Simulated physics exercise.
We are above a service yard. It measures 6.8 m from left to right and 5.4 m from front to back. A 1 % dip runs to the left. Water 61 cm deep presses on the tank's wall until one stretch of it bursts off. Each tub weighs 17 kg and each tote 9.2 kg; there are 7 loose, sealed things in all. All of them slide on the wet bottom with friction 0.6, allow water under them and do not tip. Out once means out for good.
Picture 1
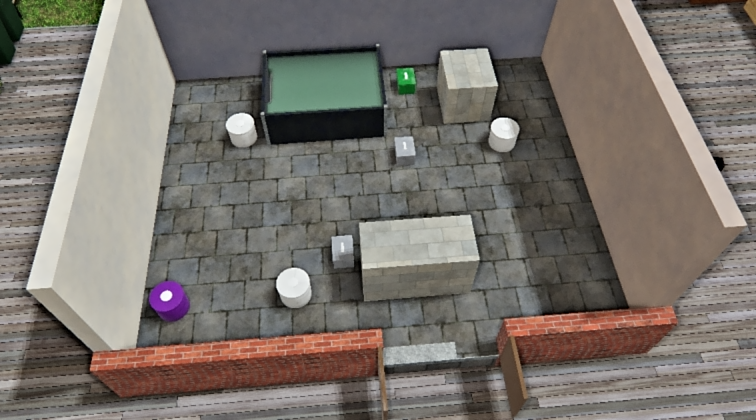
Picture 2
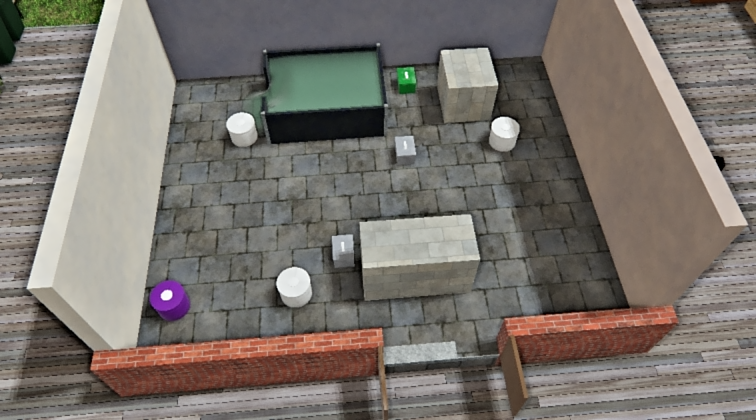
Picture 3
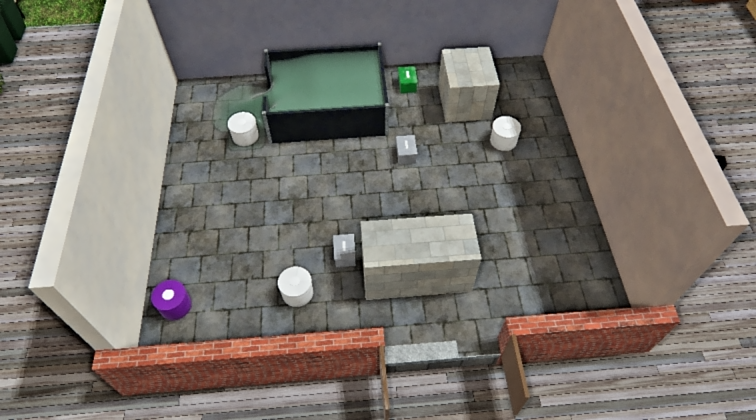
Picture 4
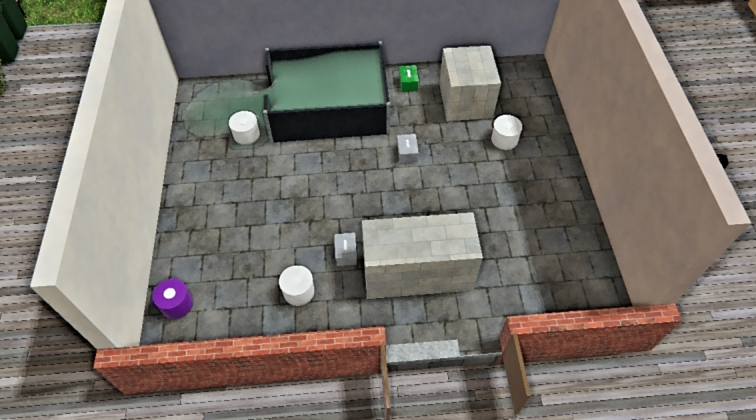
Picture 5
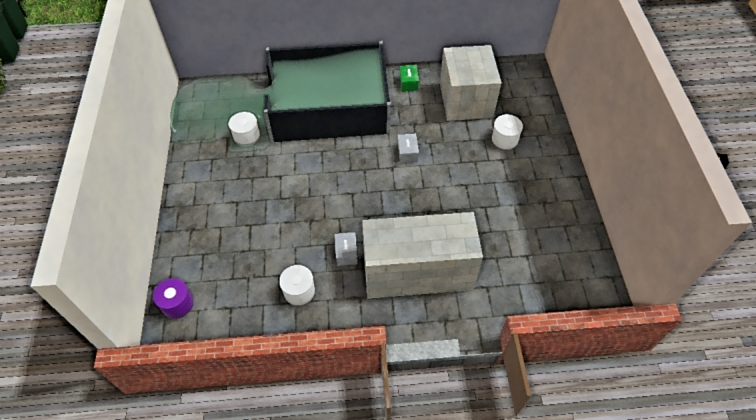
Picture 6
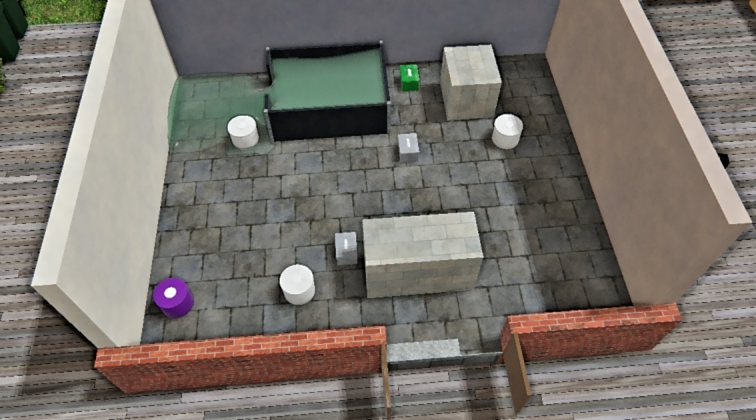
Green water pours from the left side of a dark tank and spreads to the left wall.
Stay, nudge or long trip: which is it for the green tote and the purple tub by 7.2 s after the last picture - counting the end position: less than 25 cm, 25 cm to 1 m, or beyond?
As for distance, the green tote moves only negligibly and the purple tub ends up well away.
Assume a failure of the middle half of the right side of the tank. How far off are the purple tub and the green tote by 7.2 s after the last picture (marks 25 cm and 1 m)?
Outcome - purple tub: No real movement, green tote: Long-distance displacement.
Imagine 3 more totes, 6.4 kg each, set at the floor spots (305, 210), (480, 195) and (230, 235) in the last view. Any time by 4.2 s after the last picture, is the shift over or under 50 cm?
The first one ends up inside that, the second inside that, the third beyond that.
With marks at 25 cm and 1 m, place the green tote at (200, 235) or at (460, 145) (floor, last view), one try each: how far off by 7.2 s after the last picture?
I'd say it lands far off on the first try and it does not really move on the second.
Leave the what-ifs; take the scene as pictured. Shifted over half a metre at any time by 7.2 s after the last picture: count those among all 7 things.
I count 1.
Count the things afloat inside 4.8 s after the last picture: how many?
The count is 1.
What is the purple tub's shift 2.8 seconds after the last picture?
50 cm or so by then.
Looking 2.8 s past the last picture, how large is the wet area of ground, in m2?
About 15 m2.
Then, 0.9 s after the last picture the green tote is near (410, 73), 0.0 m from its start, aground; the purple tub is near (171, 293), 0.0 m from its start, aground; 0 of 7 are out; 0 afloat.
Then, 2.8 s after the last picture the green tote is near (410, 73), 0.0 m from its start, aground; the purple tub is near (175, 326), 0.5 m from its start, aground; 0 of 7 are out; 0 afloat.
Then, 4.8 s after the last picture the green tote is near (410, 73), 0.0 m from its start, aground; the purple tub is near (233, 307), 0.9 m from its start, afloat; 0 of 7 are out; 1 afloat.
Then, 7.2 s after the last picture the green tote is near (410, 73), 0.0 m from its start, aground; the purple tub is near (277, 291), 1.4 m from its start, aground; 0 of 7 are out; 0 afloat.
